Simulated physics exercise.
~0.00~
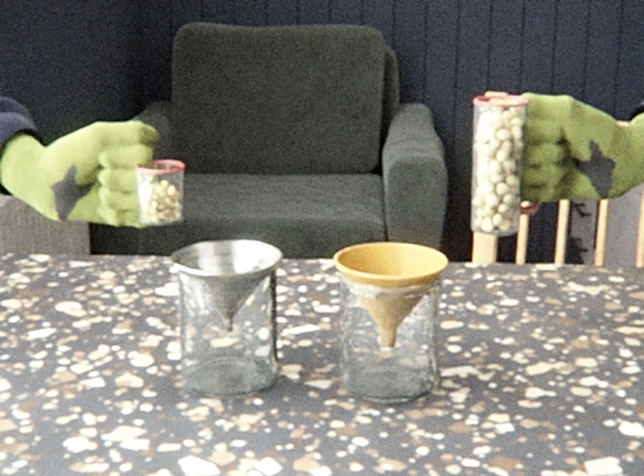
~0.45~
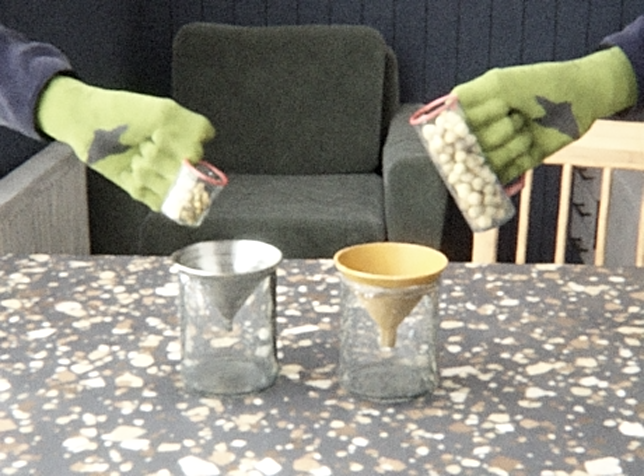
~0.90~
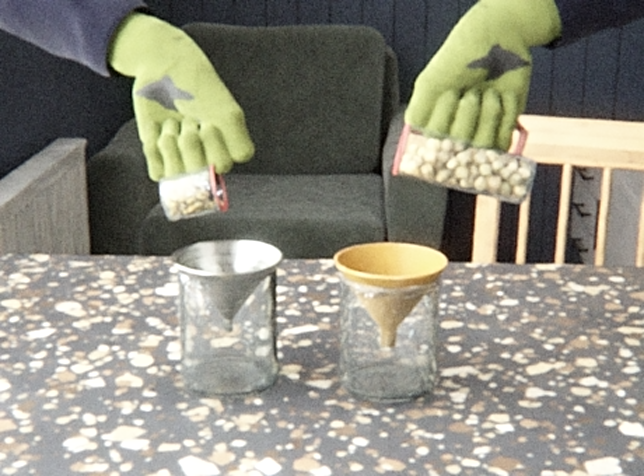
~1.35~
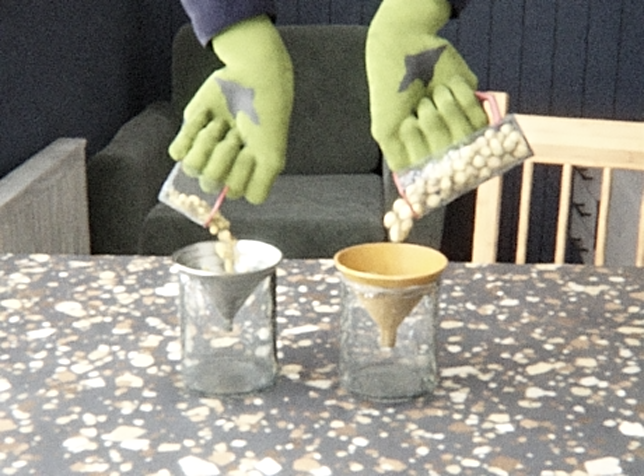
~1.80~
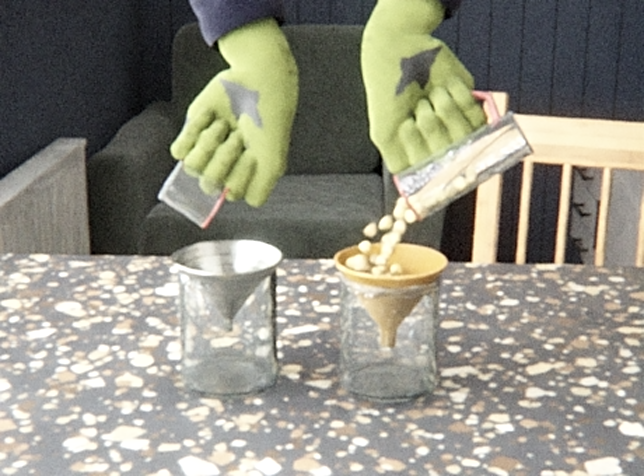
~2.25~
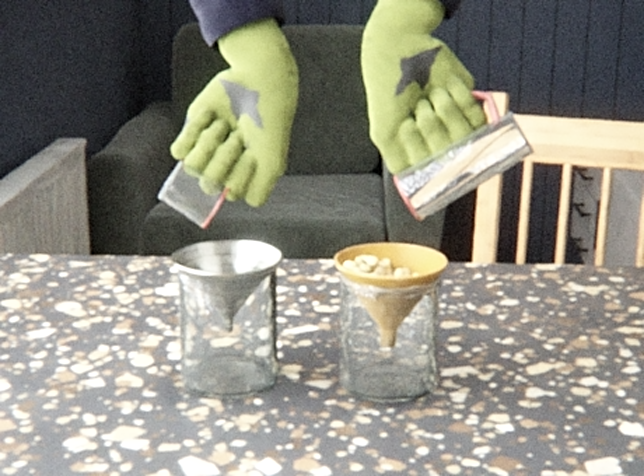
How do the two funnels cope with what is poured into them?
Both funnels hold the pieces back. The cups end up empty, yet the jars below the silver and yellow funnels stay empty too.
In a room with a grey armchair and dark panelled wall, a still camera looks across a dark speckled table at two clear jars, a silver funnel in the left and a yellow one in the right. Green-gloved hands bring in two clear, red-rimmed cups of pale, roundish pieces, the left cup small and the right one taller. The hands tip the cups over the funnels. The left cup starts spilling first and empties, then the right cup's larger pieces tumble out. Finally both cups are empty, pieces sit heaped in the yellow funnel, and neither jar has caught any.
